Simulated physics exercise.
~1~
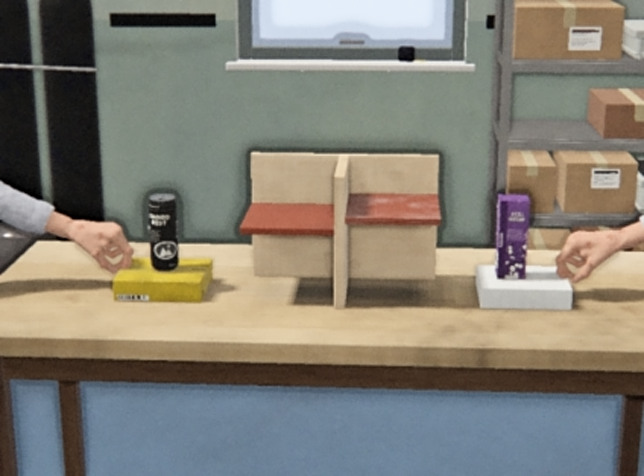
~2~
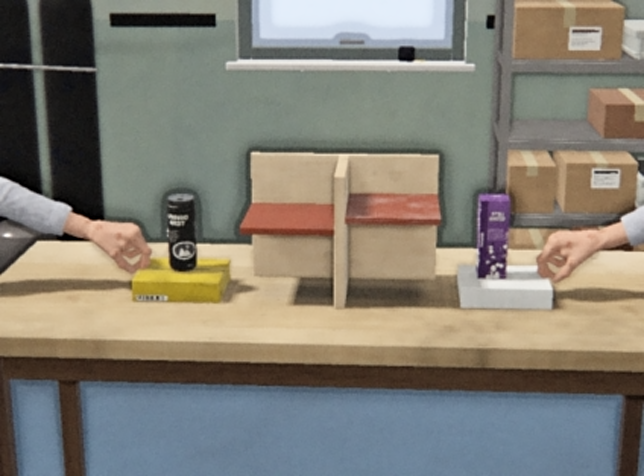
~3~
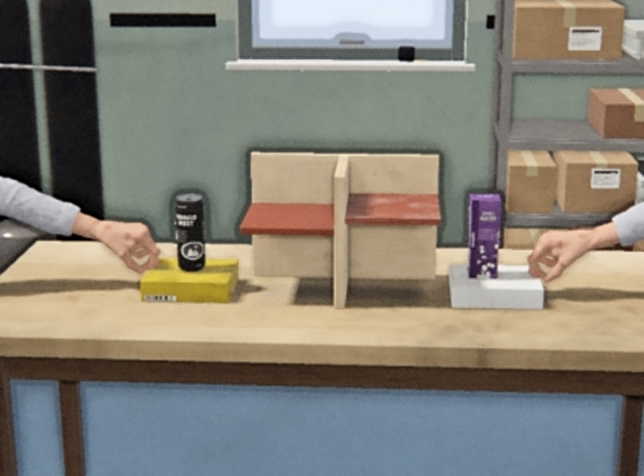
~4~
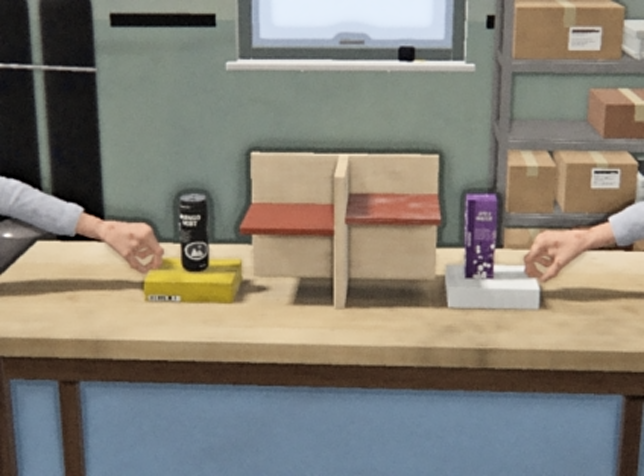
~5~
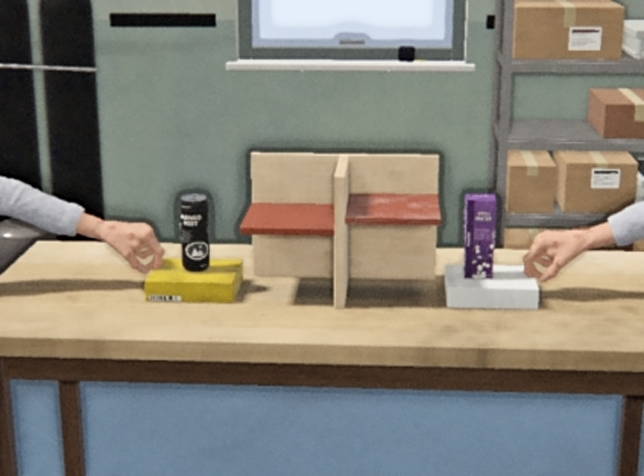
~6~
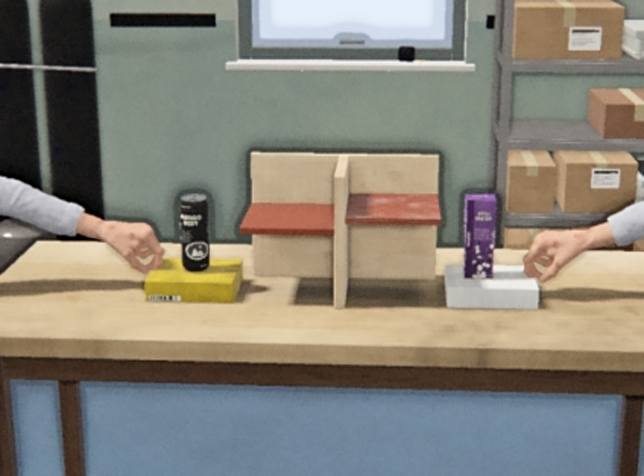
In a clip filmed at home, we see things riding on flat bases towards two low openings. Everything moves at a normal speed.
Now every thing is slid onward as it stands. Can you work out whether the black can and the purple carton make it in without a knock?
I reckon the black can gets knocked, the purple carton gets knocked.
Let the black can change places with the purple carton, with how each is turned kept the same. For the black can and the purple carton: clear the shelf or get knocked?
What you'd see is that the black can is hit by the shelf; as for the purple carton, it is hit by the shelf.
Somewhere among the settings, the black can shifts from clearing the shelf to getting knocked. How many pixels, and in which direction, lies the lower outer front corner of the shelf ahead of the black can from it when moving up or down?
Up, by 24 pixels.
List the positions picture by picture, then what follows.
The first picture shows hands sliding the things forward; black can (163, 233); purple carton (512, 237); white tray (522, 287).
The second picture shows hands sliding the things forward; purple carton (493, 237); yellow box (183, 280).
The third picture shows hands sliding the things forward; black can (191, 233); shelf (342, 229).
The fourth picture shows hands sliding the things forward; purple carton (480, 237); white tray (491, 286).
The fifth picture shows hands sliding the things forward; black can (195, 234); yellow box (195, 280).
The sixth picture shows hands sliding the things forward; black can (195, 234); purple carton (479, 237); shelf (342, 229).
Then, 1.26 s later than the last frame, black can tilted by 40° near (234, 234); purple carton tilted by 23° near (446, 234).
When it is over, the black can is knocked back, near (211, 267); the purple carton is knocked back, near (468, 270).
